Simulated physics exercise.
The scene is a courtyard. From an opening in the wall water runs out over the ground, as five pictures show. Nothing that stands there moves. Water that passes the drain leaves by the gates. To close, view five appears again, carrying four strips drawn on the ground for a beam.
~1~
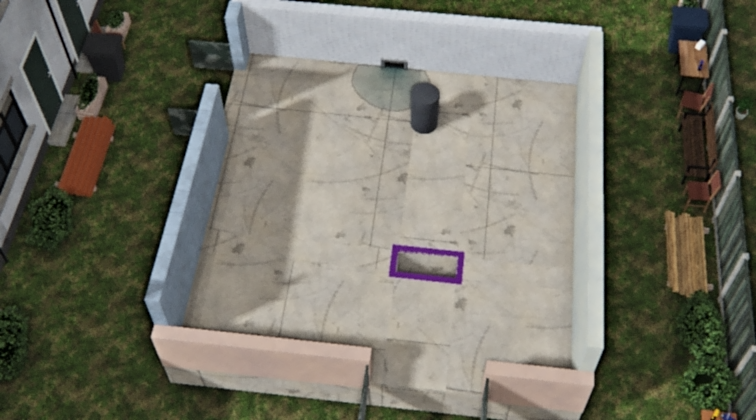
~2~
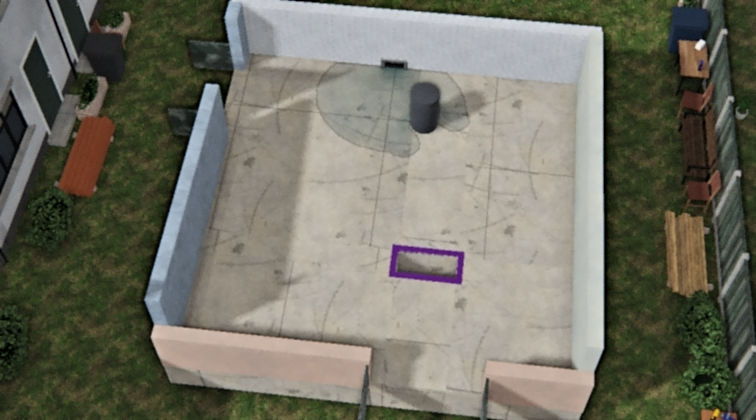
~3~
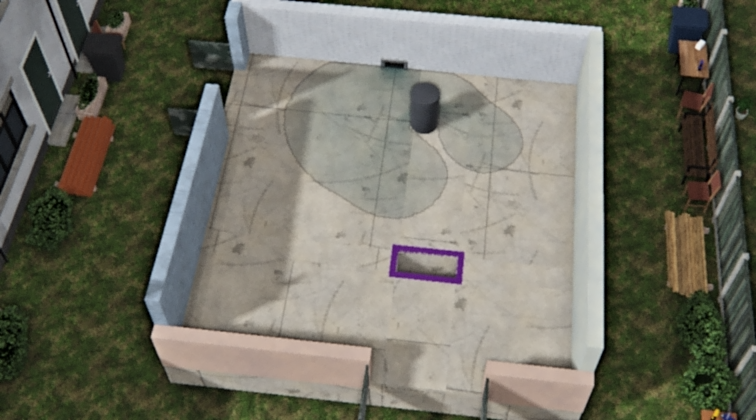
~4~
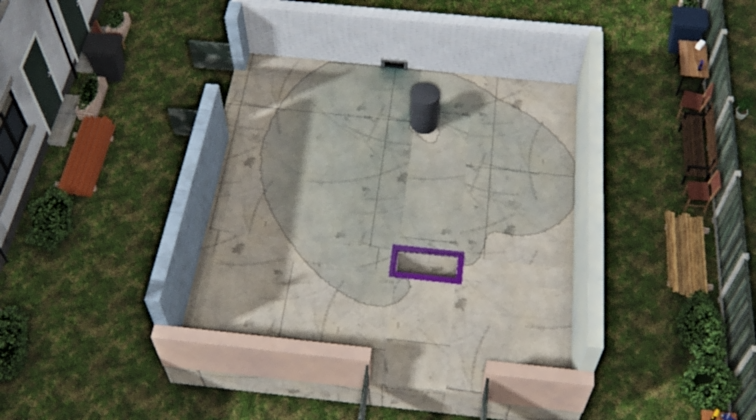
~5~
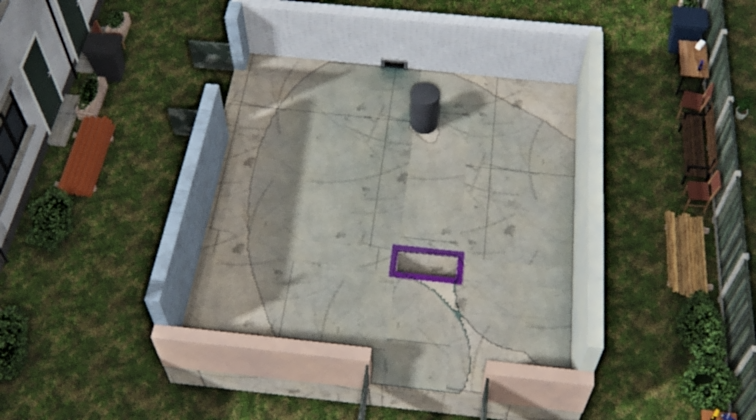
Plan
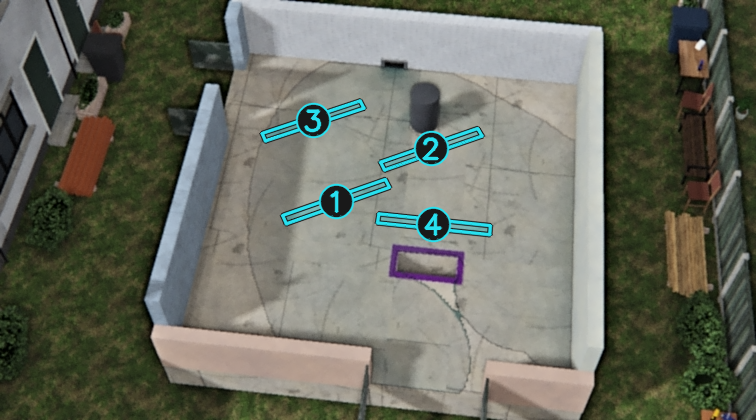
In a walled courtyard, water spreads from a wall outlet, around a dark cylinder, reaching a purple-edged pit.
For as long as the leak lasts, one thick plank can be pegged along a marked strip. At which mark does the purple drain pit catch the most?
Go for 3.
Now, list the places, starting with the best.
Best to worst: 3, 1, 2, 4.
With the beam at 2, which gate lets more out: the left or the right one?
More leaves on the right.
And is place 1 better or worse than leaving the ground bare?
Worse.
In cyan, 1 from (284, 219) to (387, 183); 2 from (382, 166) to (479, 132); 3 from (263, 137) to (361, 104); 4 from (378, 218) to (490, 230).
For place 1, about 15 % of the stream goes into the purple drain pit, about 85 % out by the gates.
For place 2, about 9 % of the stream goes into the purple drain pit, about 91 % out by the gates.
For place 3, about 22 % of the stream goes into the purple drain pit, about 78 % out by the gates.
For place 4, about 3 % of the stream goes into the purple drain pit, about 96 % out by the gates.
